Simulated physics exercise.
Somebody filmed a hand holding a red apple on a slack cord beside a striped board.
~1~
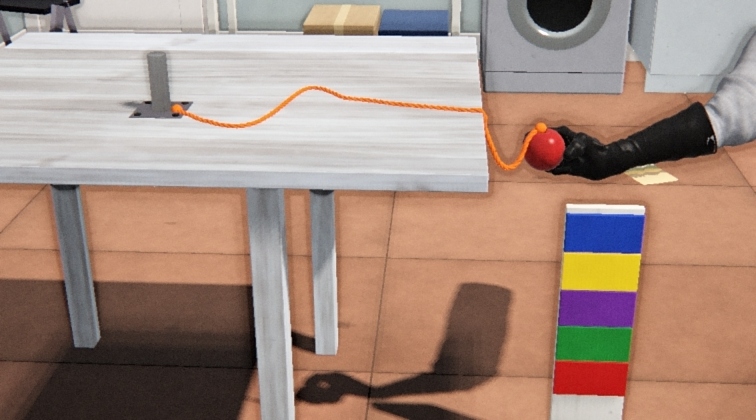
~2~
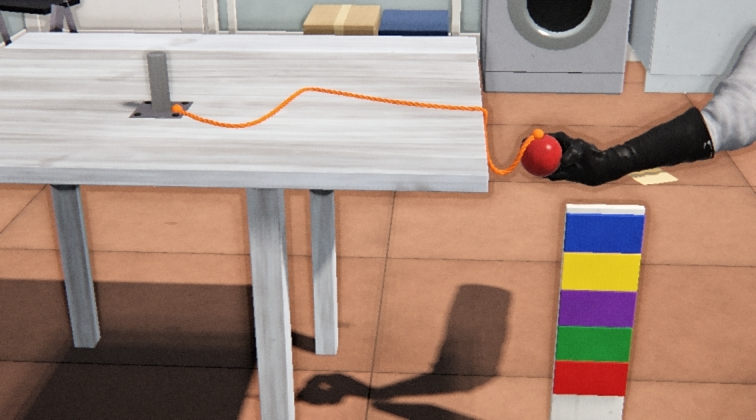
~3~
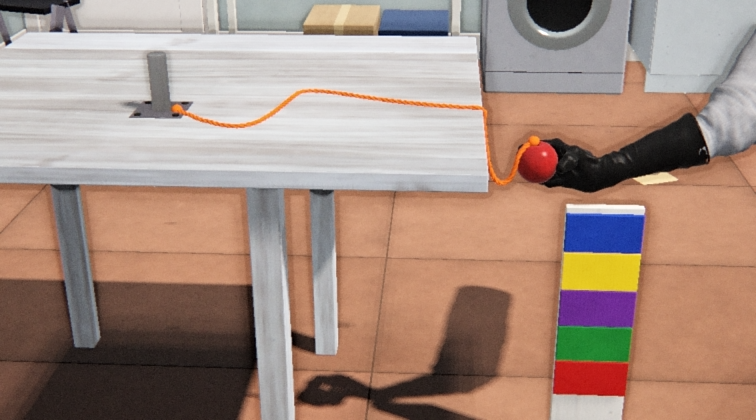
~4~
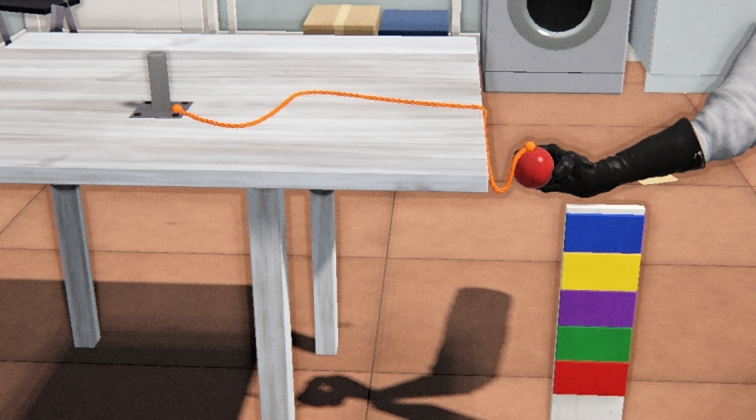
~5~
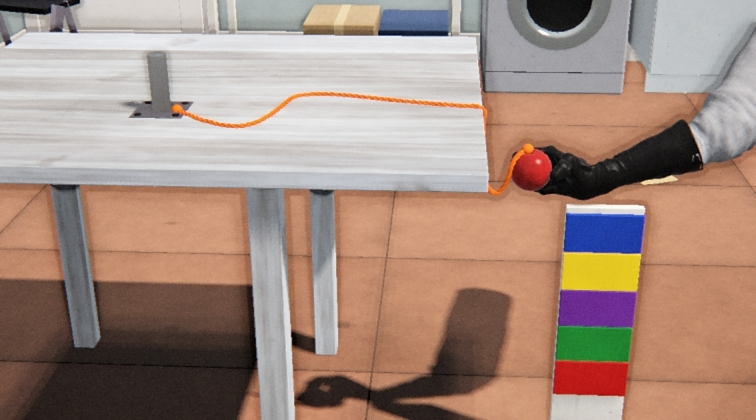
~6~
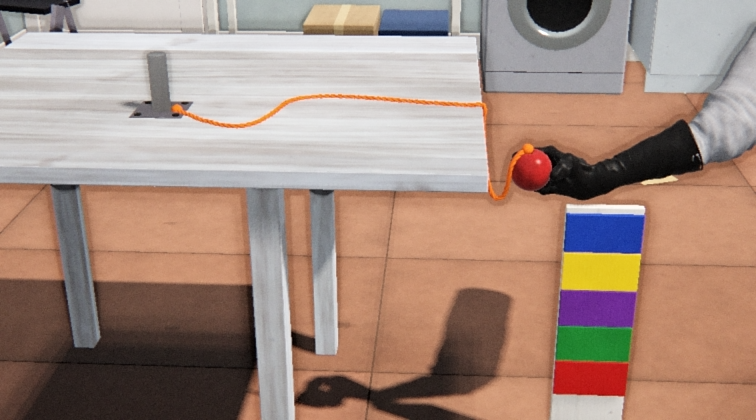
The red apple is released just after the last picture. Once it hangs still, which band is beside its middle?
Its centre hangs level with the green band.
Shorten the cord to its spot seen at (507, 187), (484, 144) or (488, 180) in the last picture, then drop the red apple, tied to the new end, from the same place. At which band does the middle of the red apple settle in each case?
It would be purple; blue; yellow.
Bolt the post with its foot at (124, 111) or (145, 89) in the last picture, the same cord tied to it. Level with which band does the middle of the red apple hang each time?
It would be purple; purple.
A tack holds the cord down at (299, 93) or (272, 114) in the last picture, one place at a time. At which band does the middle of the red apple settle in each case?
One after the other, yellow; purple.
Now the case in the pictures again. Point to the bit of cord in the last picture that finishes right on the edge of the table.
The one at (410, 102).
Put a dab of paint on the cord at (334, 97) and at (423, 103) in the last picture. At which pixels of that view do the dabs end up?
At (405, 104), then (482, 121).
Early on, apple near (462, 301); level with purple.
Midway, apple near (468, 331); level with green.
Finally, apple near (472, 336); level with green. Its middle rests at the green band.
